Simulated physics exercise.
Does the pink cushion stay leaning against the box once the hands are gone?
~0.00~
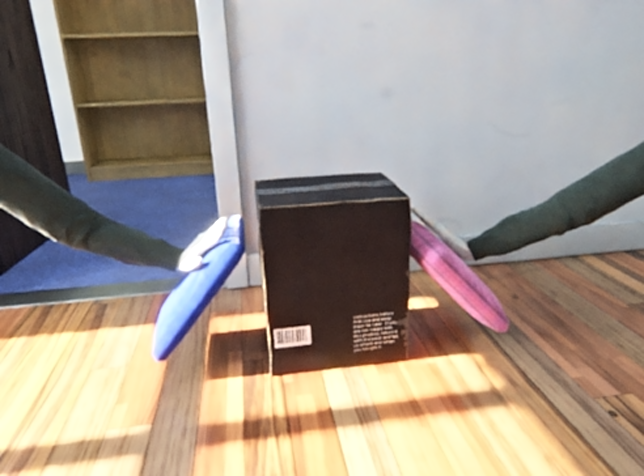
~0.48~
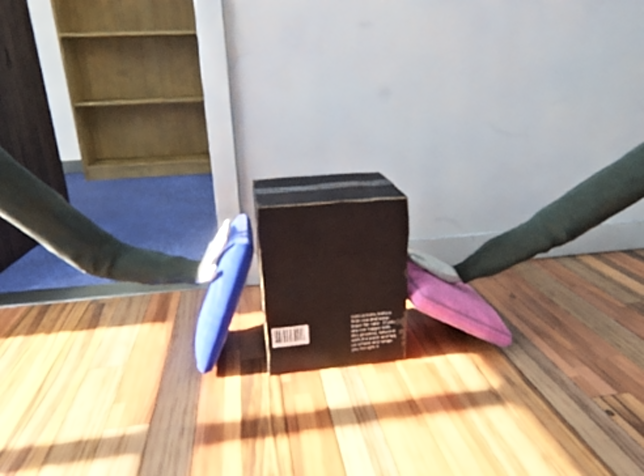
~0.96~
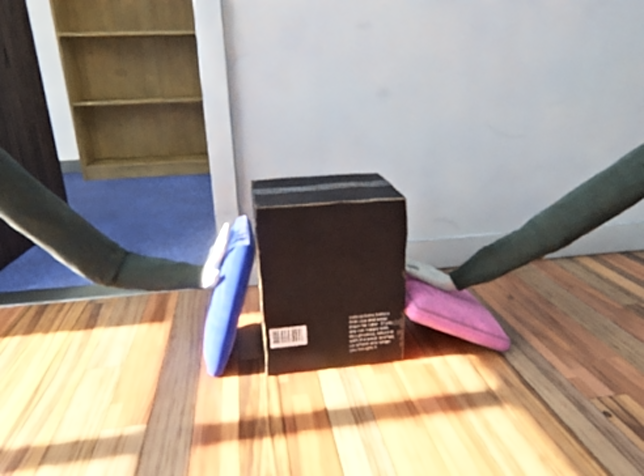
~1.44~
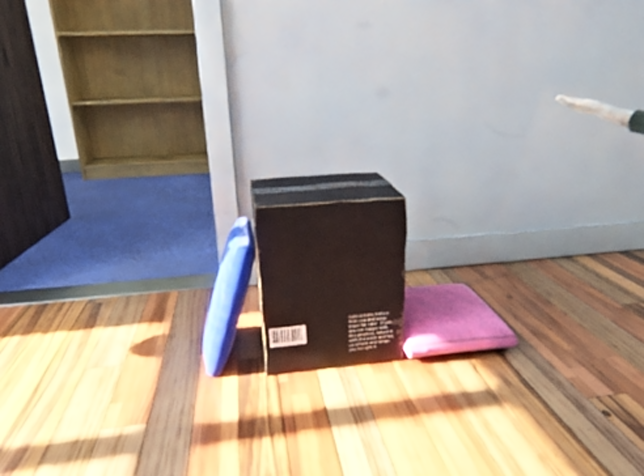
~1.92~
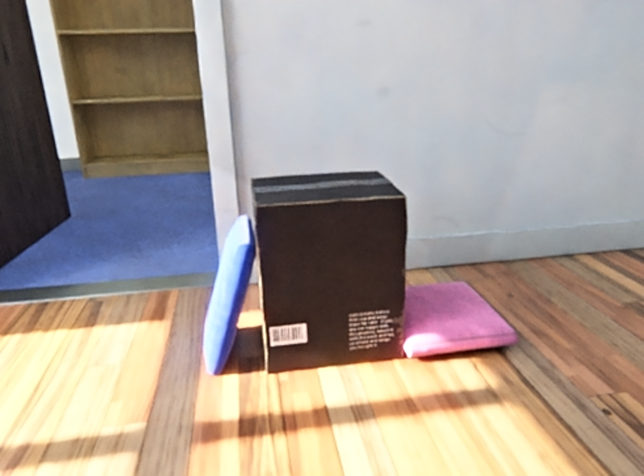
No, the pink cushion slides down and ends up lying flat on the floor to the right of the box. Only the blue pillow keeps its lean.
